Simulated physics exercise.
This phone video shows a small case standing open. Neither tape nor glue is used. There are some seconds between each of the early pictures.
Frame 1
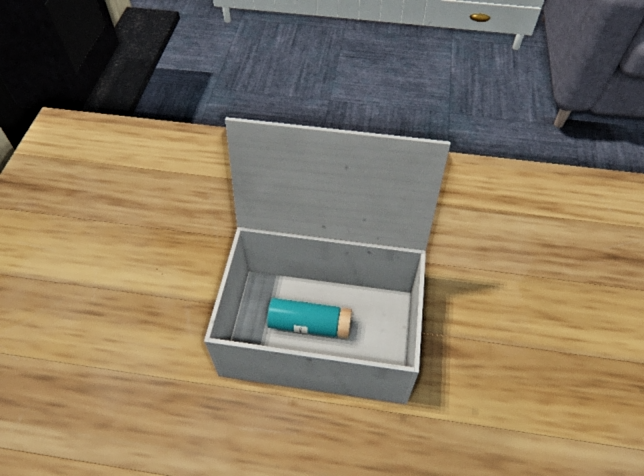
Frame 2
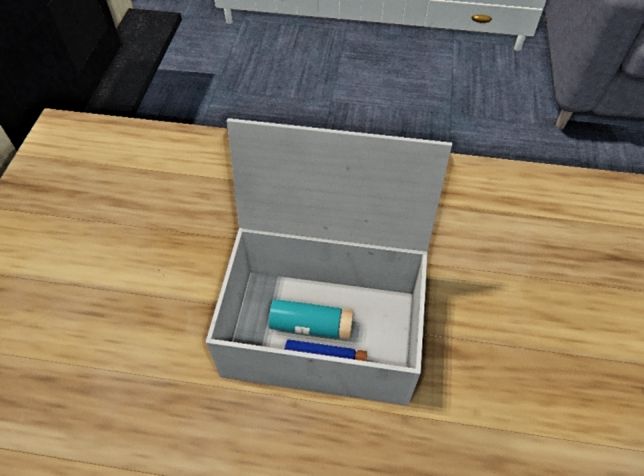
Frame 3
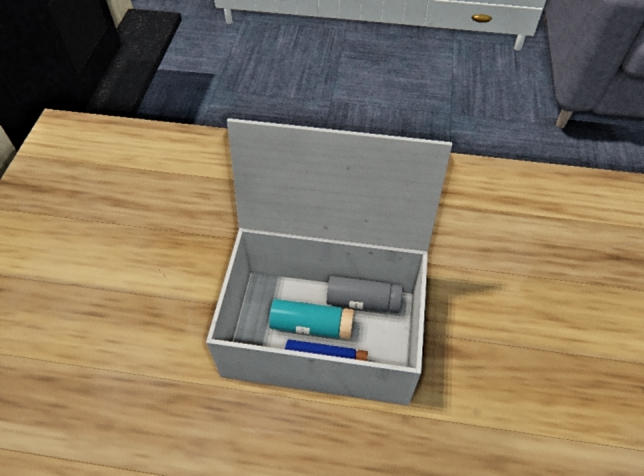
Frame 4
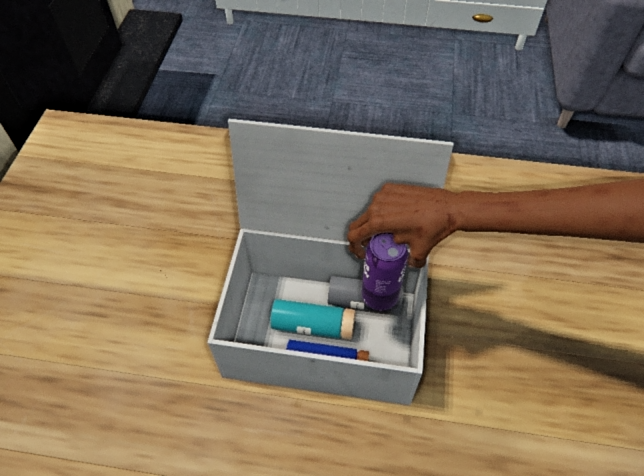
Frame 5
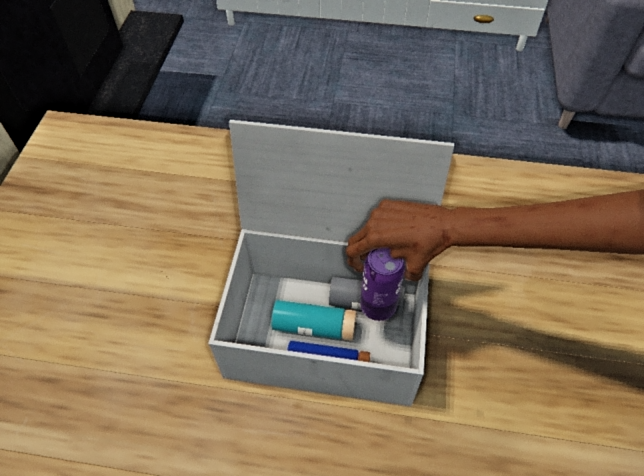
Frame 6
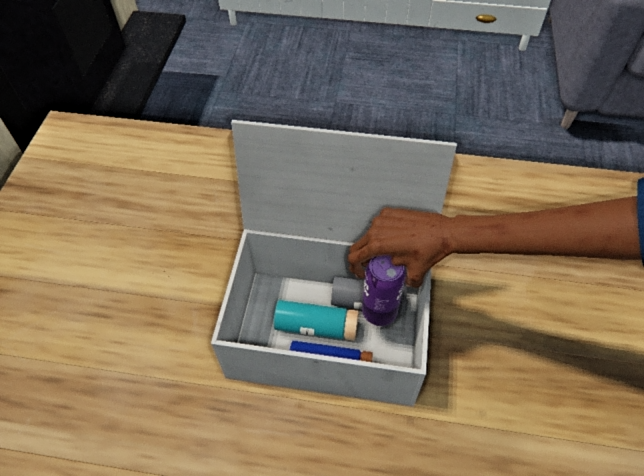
A hand lowers a purple can into an open grey box holding three other containers.
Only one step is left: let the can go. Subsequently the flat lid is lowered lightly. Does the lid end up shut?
No: The box ends up open.
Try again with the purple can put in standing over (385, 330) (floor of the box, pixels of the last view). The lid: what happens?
With this placement the lid is kept from closing.
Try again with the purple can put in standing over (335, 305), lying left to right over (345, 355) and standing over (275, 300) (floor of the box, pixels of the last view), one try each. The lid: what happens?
At first it manages to shut, the second time it manages to shut, and the third time it fails to shut.
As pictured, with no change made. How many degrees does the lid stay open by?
Angle above rim: About 10°.
Then, 0.80 s after the last picture, lid starting down; purple can slid about its own width near (379, 322).
Then, 1.60 s after the last picture, lid 57° above the rim; purple can slid about its own width near (379, 322).
Then, 1.90 s after the last picture, lid 20° above the rim; purple can slid about its own width near (379, 322).
Then, 3.80 s after the last picture, lid 11° above the rim; purple can slid about its own width near (379, 321).
At rest, lid 11° above the rim; moved from the start, purple can; the other 3 in place. Seen from the same camera at the end, purple can near (379, 321).
